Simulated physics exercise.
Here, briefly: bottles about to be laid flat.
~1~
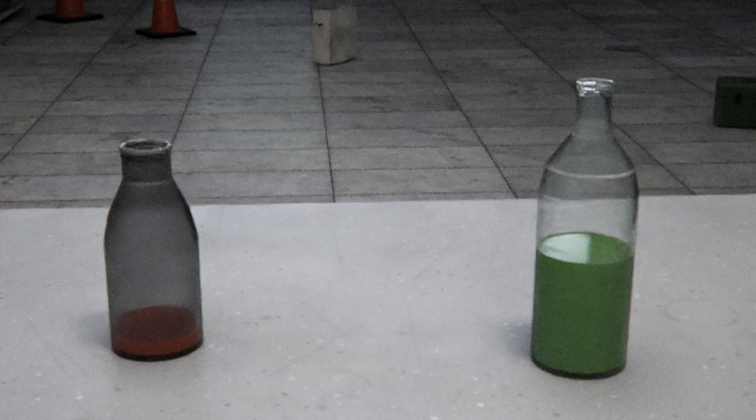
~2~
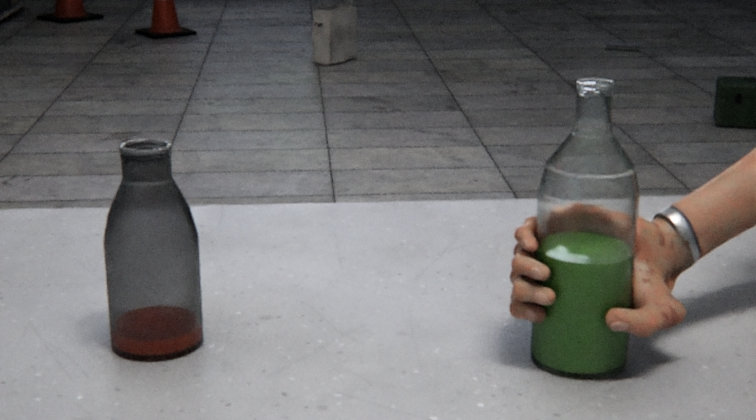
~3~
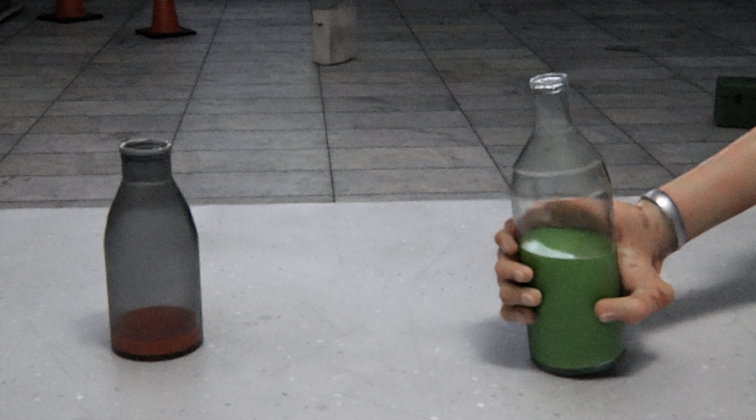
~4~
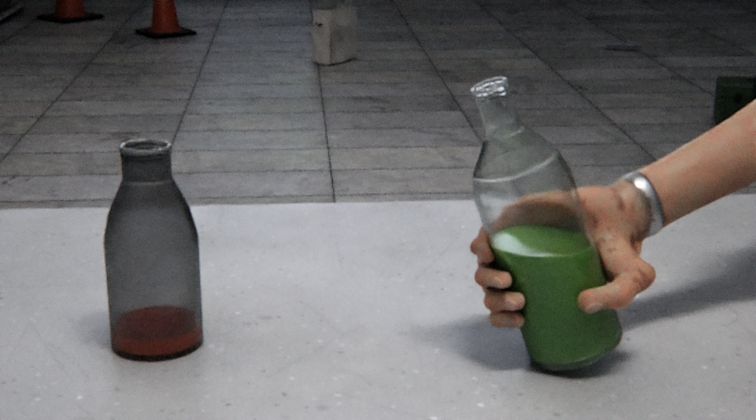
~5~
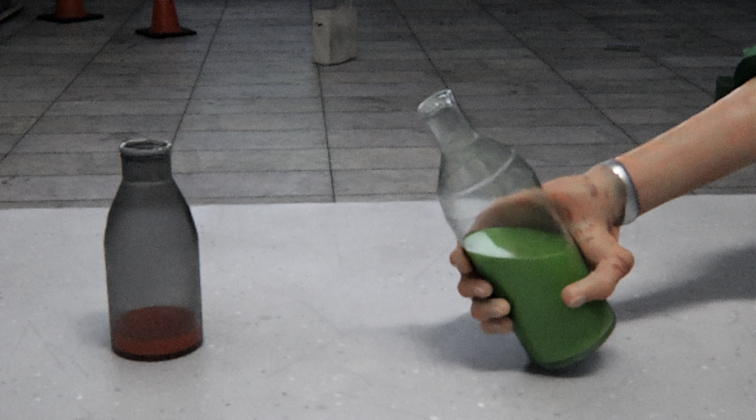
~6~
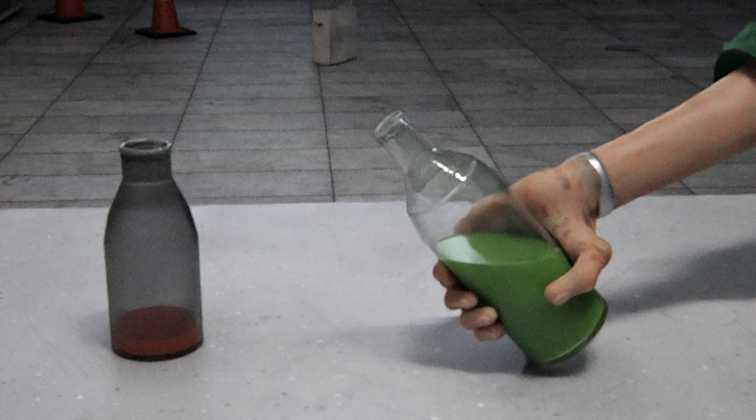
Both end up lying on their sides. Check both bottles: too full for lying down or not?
Left: Not too full, right: Too full for it.
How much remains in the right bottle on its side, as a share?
I'd say close to 60 per cent is kept.
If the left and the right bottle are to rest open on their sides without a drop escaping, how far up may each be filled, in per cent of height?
Roughly 16 % and 24 %.
Shortly, the right bottle is nearly down; right bottle, no leak.
Then, the right bottle lies flat; right bottle, it leaks.
At the finish, both lie flat; right bottle, it leaks; left bottle, no leak.
